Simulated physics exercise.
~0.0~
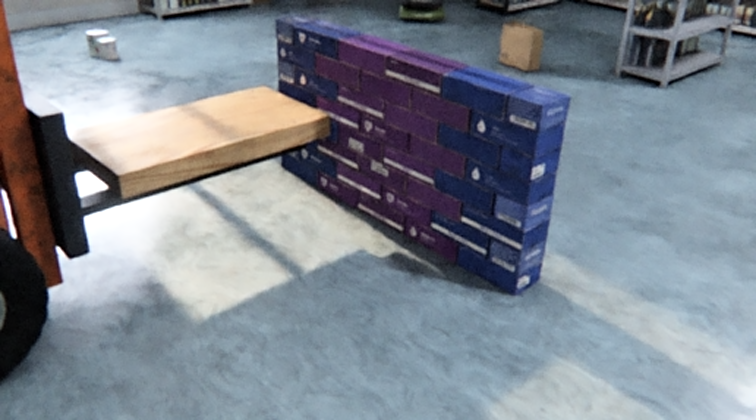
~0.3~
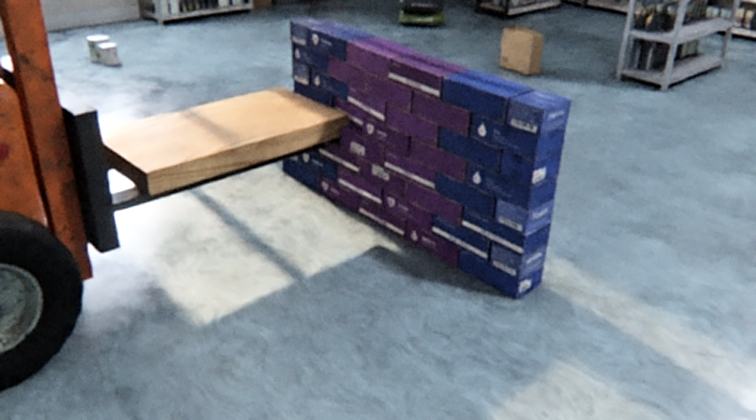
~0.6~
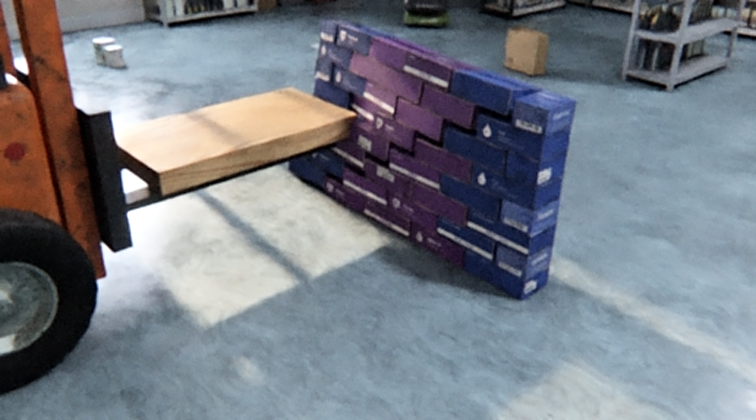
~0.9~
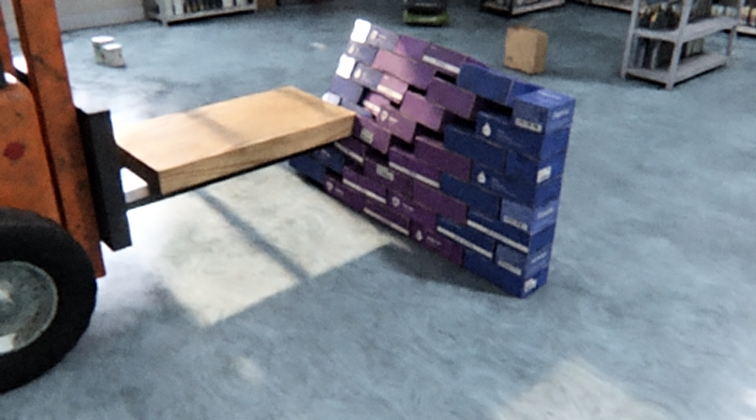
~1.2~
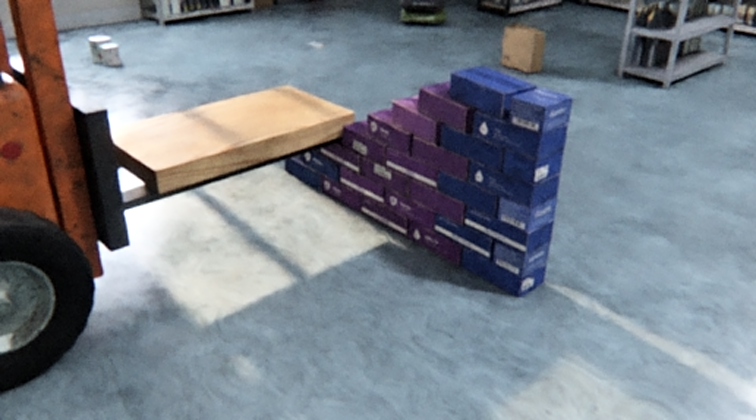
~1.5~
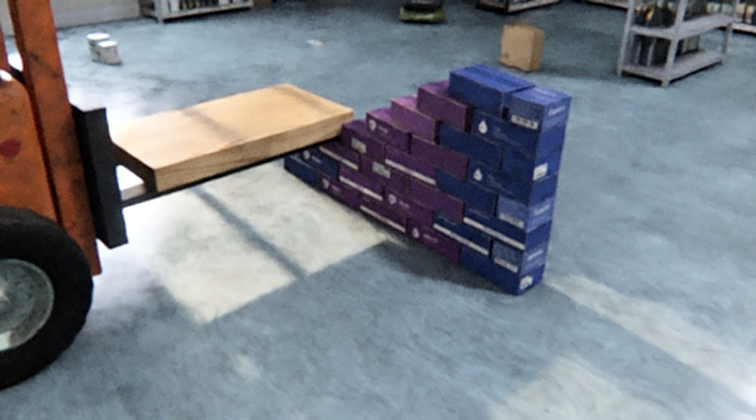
In a shop, a lift truck carrying a flat wooden load pushed into a wall of stacked blue and purple boxes and stopped; the upper far part tilted and toppled out of view behind, leaving a stepped slope of boxes standing.
